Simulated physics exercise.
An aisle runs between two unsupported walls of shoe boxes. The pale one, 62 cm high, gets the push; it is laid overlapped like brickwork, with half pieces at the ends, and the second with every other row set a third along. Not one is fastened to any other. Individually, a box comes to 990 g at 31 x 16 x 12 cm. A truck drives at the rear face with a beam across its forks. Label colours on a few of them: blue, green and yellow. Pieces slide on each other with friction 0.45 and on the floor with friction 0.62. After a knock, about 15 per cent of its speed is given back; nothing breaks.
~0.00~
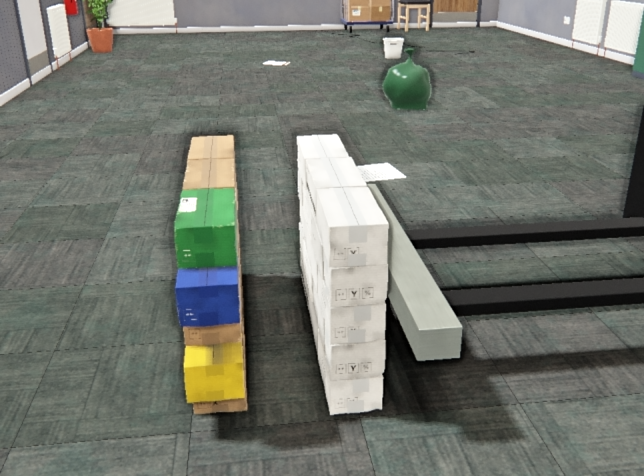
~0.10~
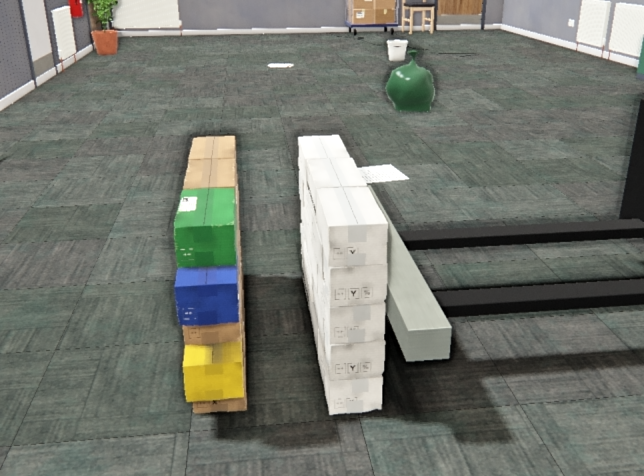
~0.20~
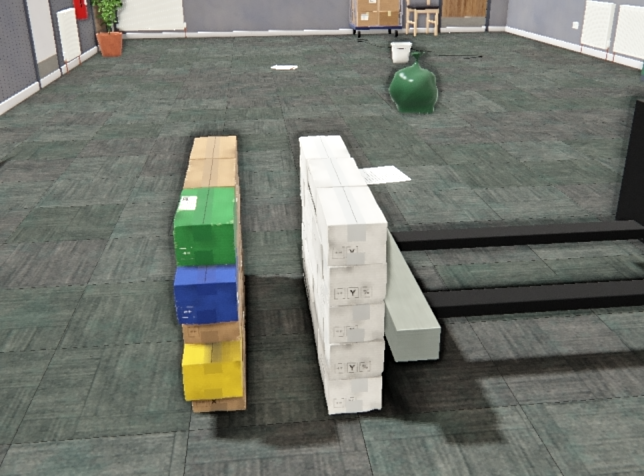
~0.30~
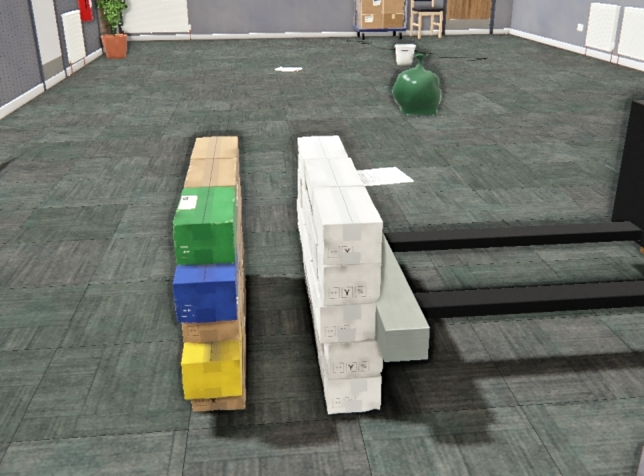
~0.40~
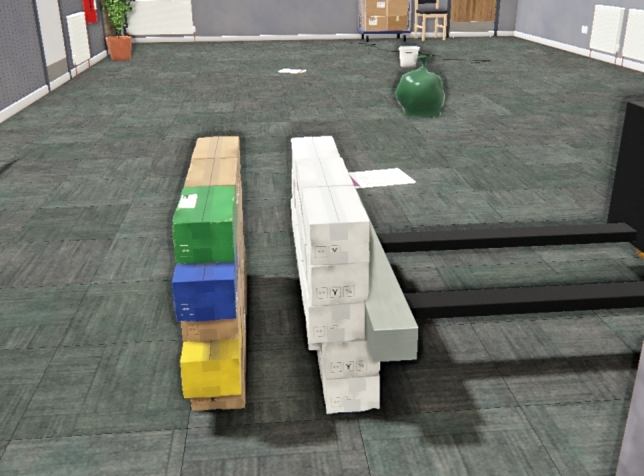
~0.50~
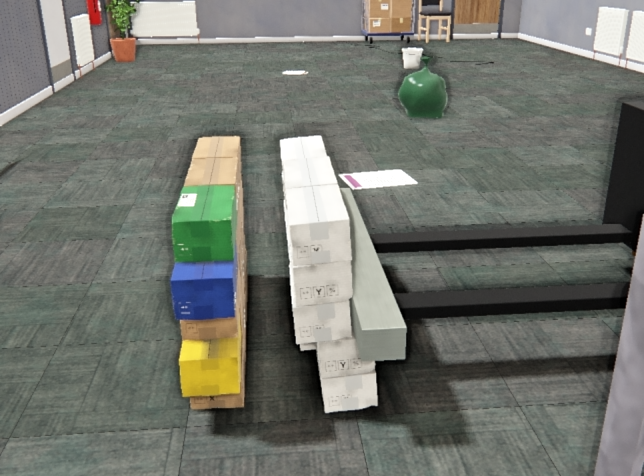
At first, a grey beam lies a little to the right of a white wall of boxes, beside a second wall with green, blue and yellow boxes. The beam slides left until it meets the white wall, then pushes its upper boxes leftward, while the coloured wall stays still.
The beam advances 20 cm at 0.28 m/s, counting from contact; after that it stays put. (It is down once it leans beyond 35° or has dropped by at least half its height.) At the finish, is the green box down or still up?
It is down.
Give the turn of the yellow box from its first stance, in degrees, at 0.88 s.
Rotation: Approx. 0°.
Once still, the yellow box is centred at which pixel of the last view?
At about (123, 383).
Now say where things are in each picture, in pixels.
In the first picture (places mark the middle of the side facing us; the camera moves round a little), beam (436, 344) 6 cm from the wall; green box (206, 247); yellow box (214, 383); blue box (209, 306); the rest undisturbed.
In the second picture, beam (426, 345) 34 mm from the wall; green box (205, 246).
In the third picture, beam (414, 345) 6 mm from the wall; green box (205, 245).
In the fourth picture, beam (403, 345) 22 mm in; green box (204, 244).
In the fifth picture, beam (392, 345) 50 mm in; green box (204, 243).
In the sixth picture, beam (380, 345) 8 cm in; green box (203, 241); blue box (204, 300); yellow box (210, 378); the rest undisturbed.
After 0.88 s, 0 of the pale wall down; none of the 15 boxes of the second wall down, 3 disturbed; green box shifted 31 mm.
After 1.60 s, 12 of the pale wall down; none of the 15 boxes of the second wall down, 15 disturbed; green box leaning 27°, 44 mm lower; blue box leaning 27°.
After 1.96 s, 12 of the pale wall down; 15 of the 15 boxes of the second wall down; green box on its side; blue box on its side.
At rest (3.2 s), 12 of the pale wall down; 15 of the 15 boxes of the second wall down; green box upside down; blue box upside down; yellow box on its side.
